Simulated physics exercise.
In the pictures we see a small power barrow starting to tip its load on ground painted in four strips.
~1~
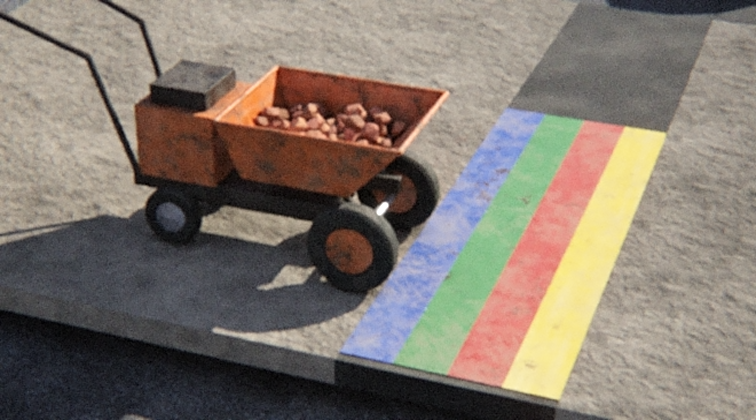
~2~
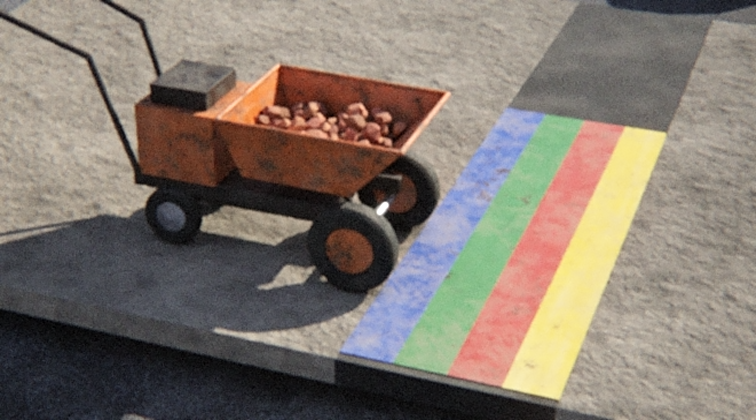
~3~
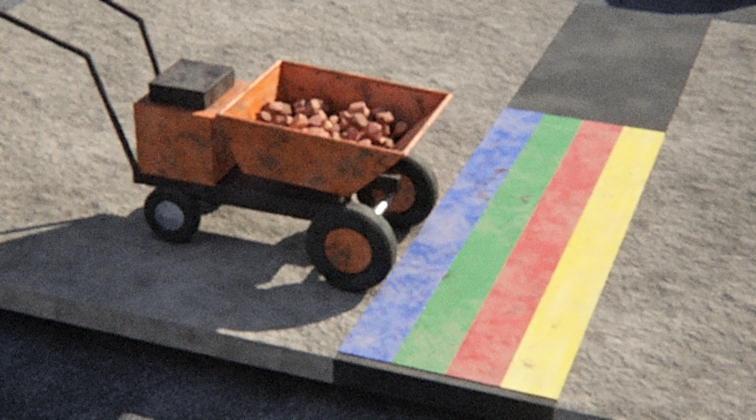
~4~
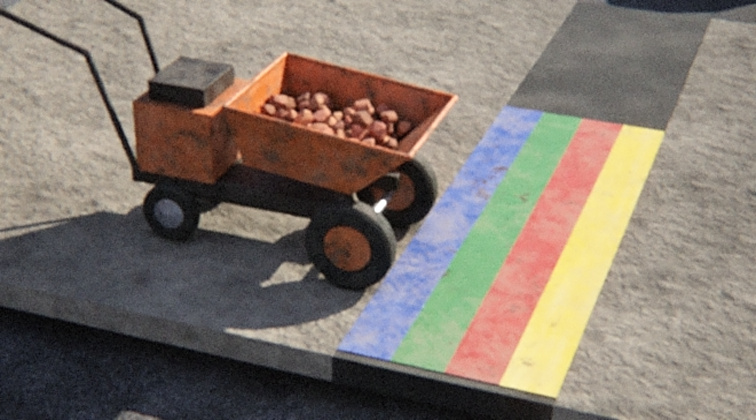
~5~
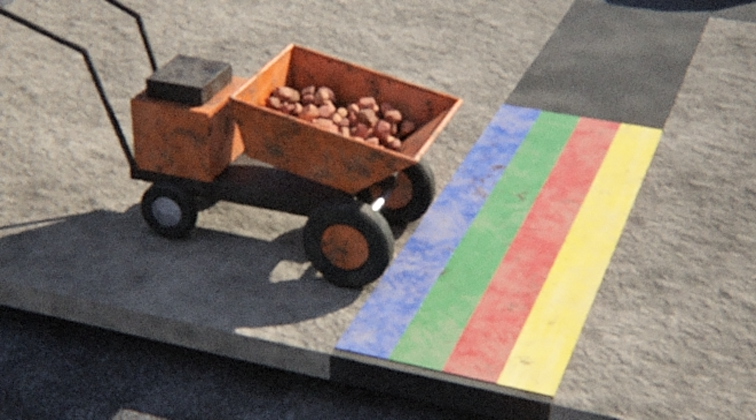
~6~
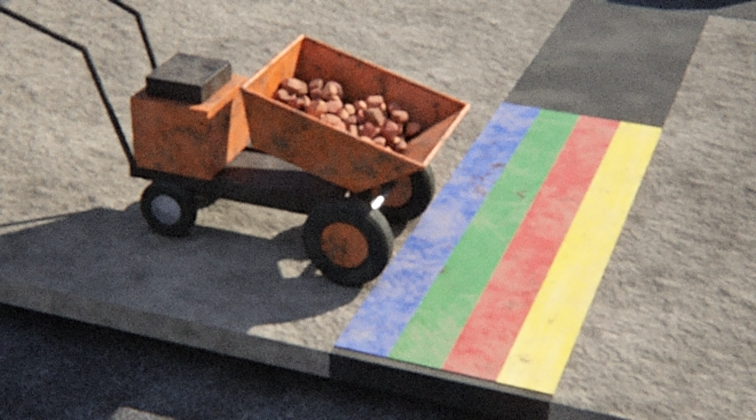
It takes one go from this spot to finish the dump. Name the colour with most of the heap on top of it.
Red.
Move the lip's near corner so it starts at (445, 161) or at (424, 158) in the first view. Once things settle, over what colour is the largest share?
The strip in yellow, then that yellow strip.
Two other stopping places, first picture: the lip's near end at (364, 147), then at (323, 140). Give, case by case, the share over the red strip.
First spot: About 30 percent; second spot: About 10 percent.
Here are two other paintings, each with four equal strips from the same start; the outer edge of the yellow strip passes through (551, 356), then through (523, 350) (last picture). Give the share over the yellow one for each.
About 30 % and 30 %.
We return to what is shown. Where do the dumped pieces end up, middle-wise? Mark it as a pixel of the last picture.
The centre comes to rest near (532, 275).
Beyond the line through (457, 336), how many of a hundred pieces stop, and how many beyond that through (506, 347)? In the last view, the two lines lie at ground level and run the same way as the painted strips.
That's 70 per cent for the first and 30 per cent for the second.
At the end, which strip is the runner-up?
Second: The strip in yellow.
Soon after the last picture, skip tipped steeply; all in the skip.
A little later, skip tipped right over; most in the skip; a stray few over the green strip; about a quarter over the red strip; a stray few over the yellow strip.
Later still, skip tipped right over; about a quarter in the skip; a small part over the green strip; about a third over the red strip; about a quarter over the yellow strip; a small part off the paint.
At rest, skip tipped right over; about a quarter in the skip; none over the blue strip; a small part over the green strip; about a third over the red strip; about a quarter over the yellow strip; a small part off the paint.
